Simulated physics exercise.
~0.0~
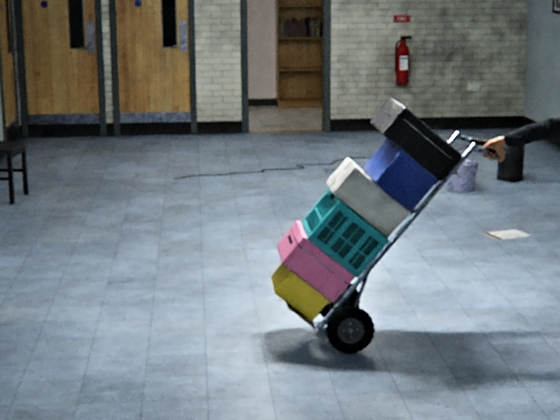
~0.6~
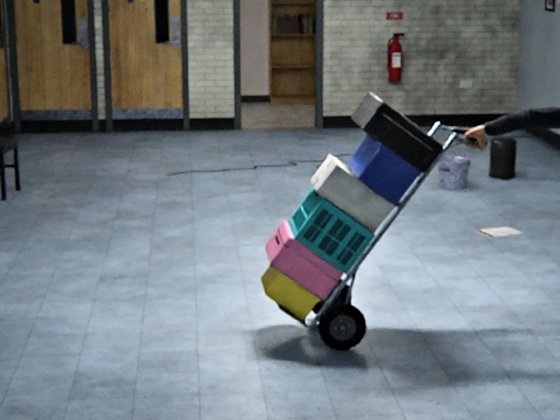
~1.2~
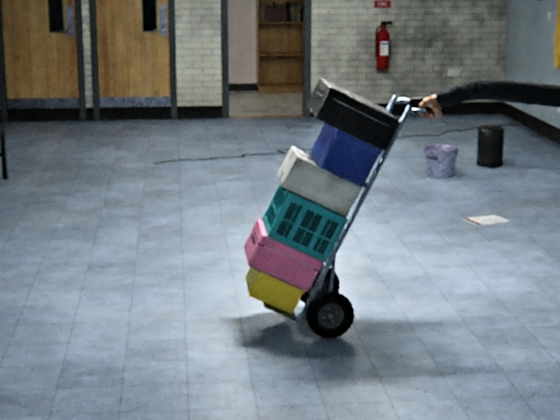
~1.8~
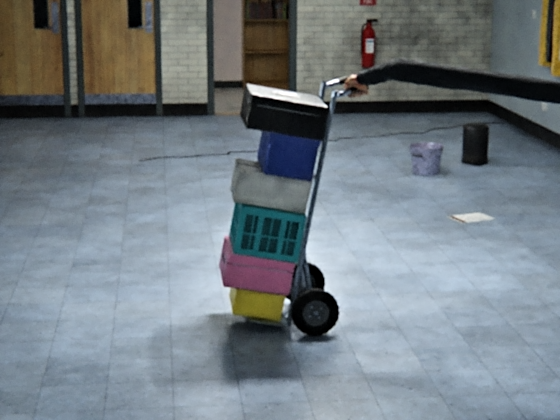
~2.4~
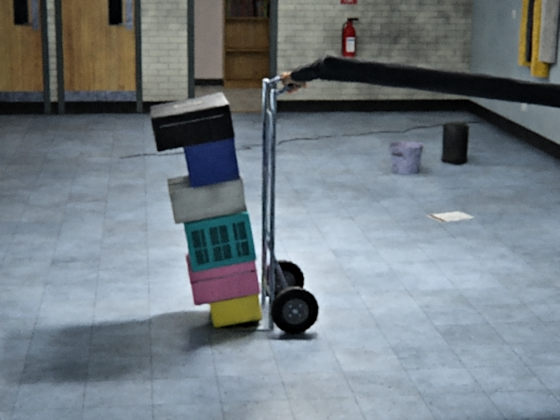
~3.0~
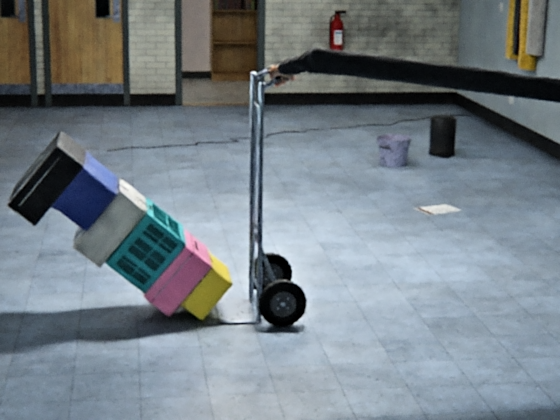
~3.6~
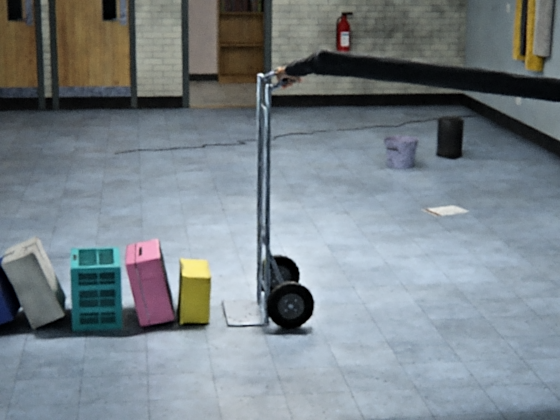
An arm swinging a loaded hand truck upright, its stack of coloured boxes toppling left and ending strewn along the tiled floor.
